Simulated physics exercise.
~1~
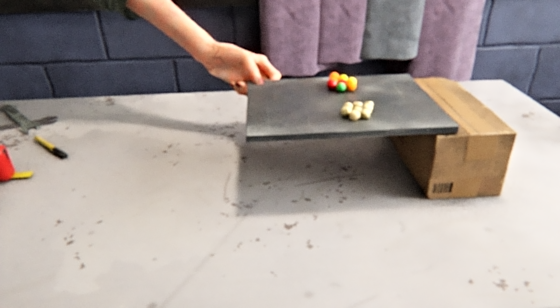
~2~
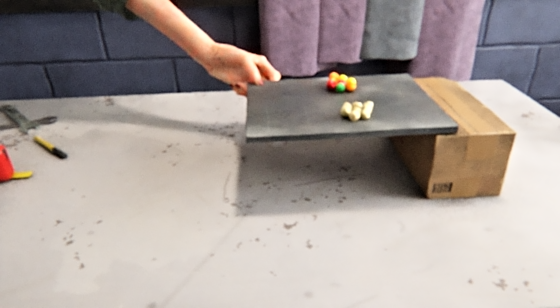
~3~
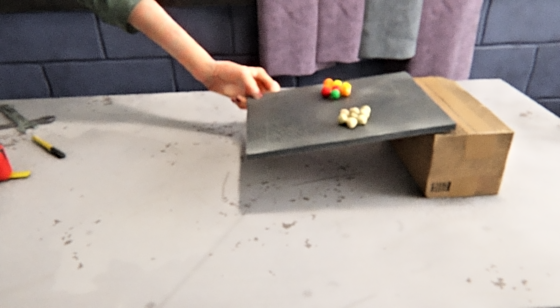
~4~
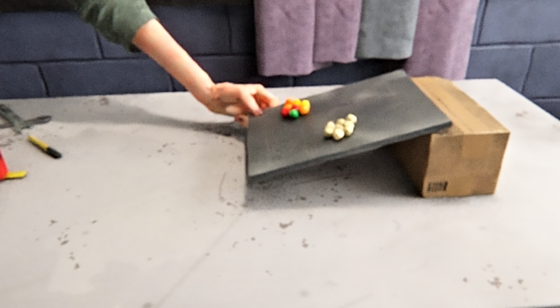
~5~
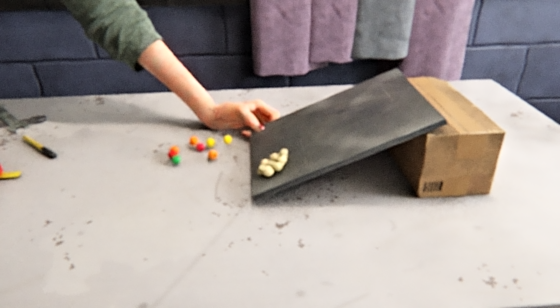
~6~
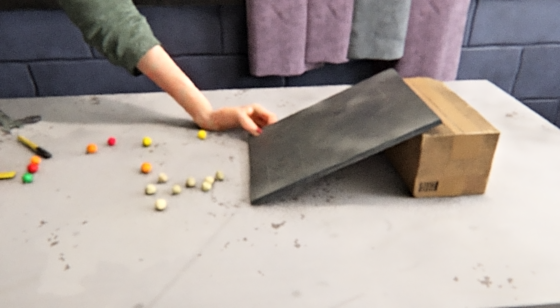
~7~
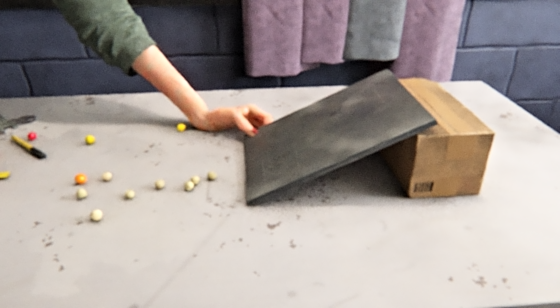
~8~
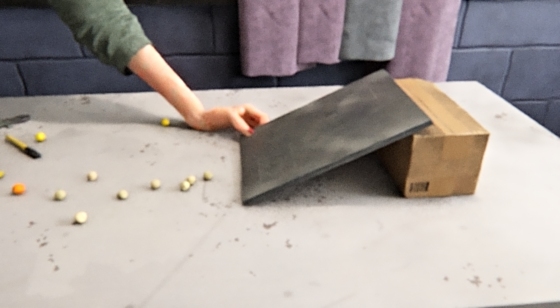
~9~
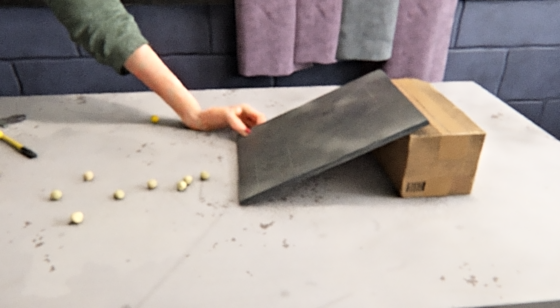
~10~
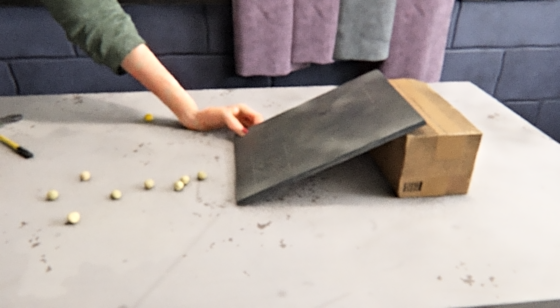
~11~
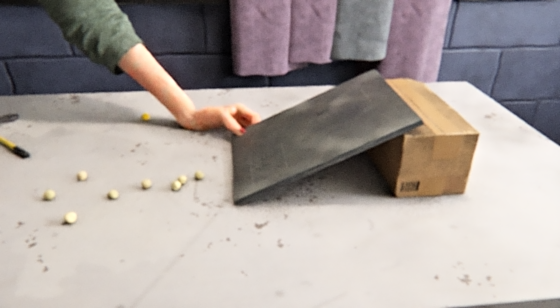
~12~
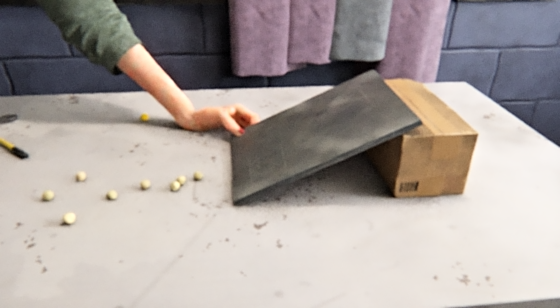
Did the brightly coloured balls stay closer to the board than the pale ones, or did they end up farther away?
The brightly coloured balls ended up farther away. Most of them rolled out of sight to the left, while the pale ones came to rest on the counter not far from the board.
